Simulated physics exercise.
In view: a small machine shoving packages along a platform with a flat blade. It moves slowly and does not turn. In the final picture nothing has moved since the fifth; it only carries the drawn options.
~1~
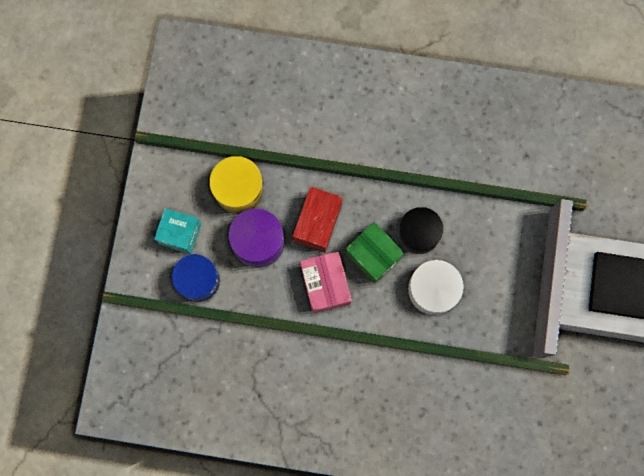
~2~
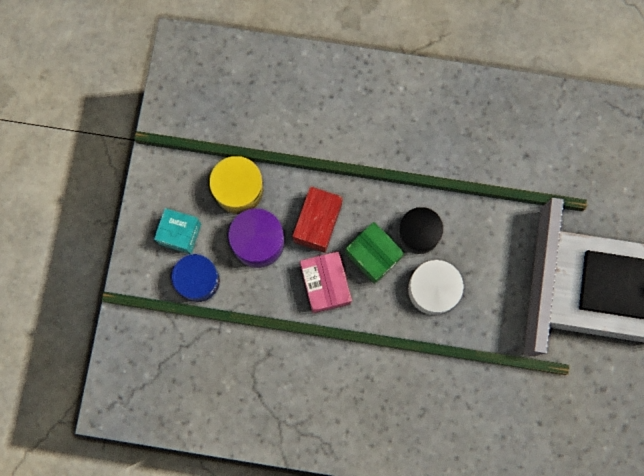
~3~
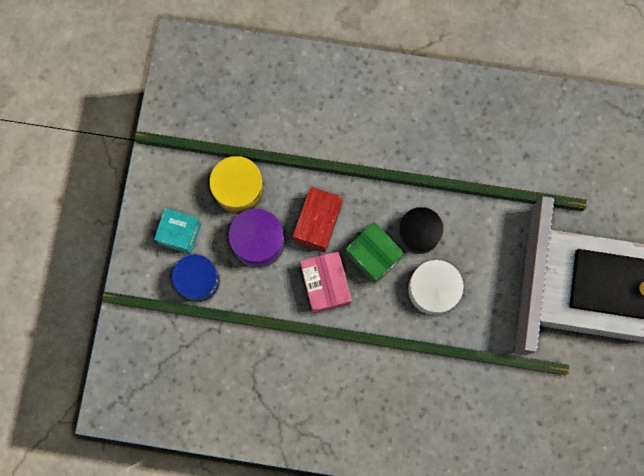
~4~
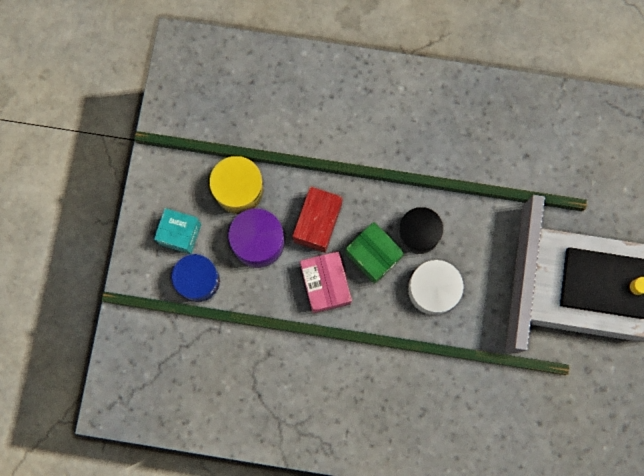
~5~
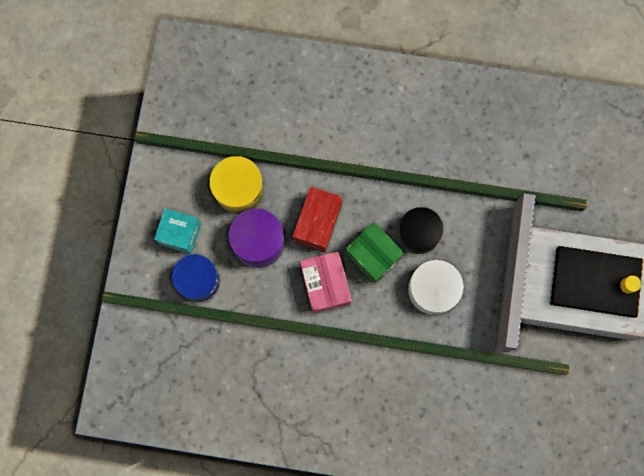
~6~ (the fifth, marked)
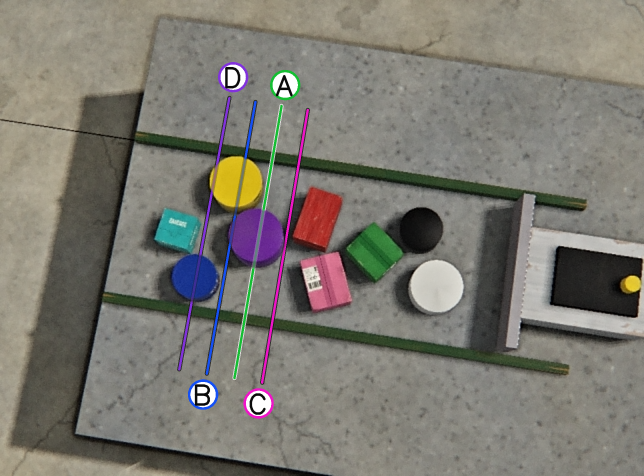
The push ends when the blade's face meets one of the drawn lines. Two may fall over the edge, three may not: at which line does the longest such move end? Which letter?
As far as mark B.
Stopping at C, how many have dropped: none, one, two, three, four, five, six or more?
By then, none.
On the marked copy, A at (259, 238); B at (232, 234); C at (286, 242); D at (205, 230).
With B. Early on, robot (486, 264); black canister (391, 225); white canister (378, 283).
Further on, robot (382, 248); blue pail (187, 278); yellow pail (212, 176).
At the end, robot (301, 236); blue pail (107, 268); turquoise box (121, 229); none fallen.
As for the rest, A is within the limit but short; C is within the limit but short; D drops three.
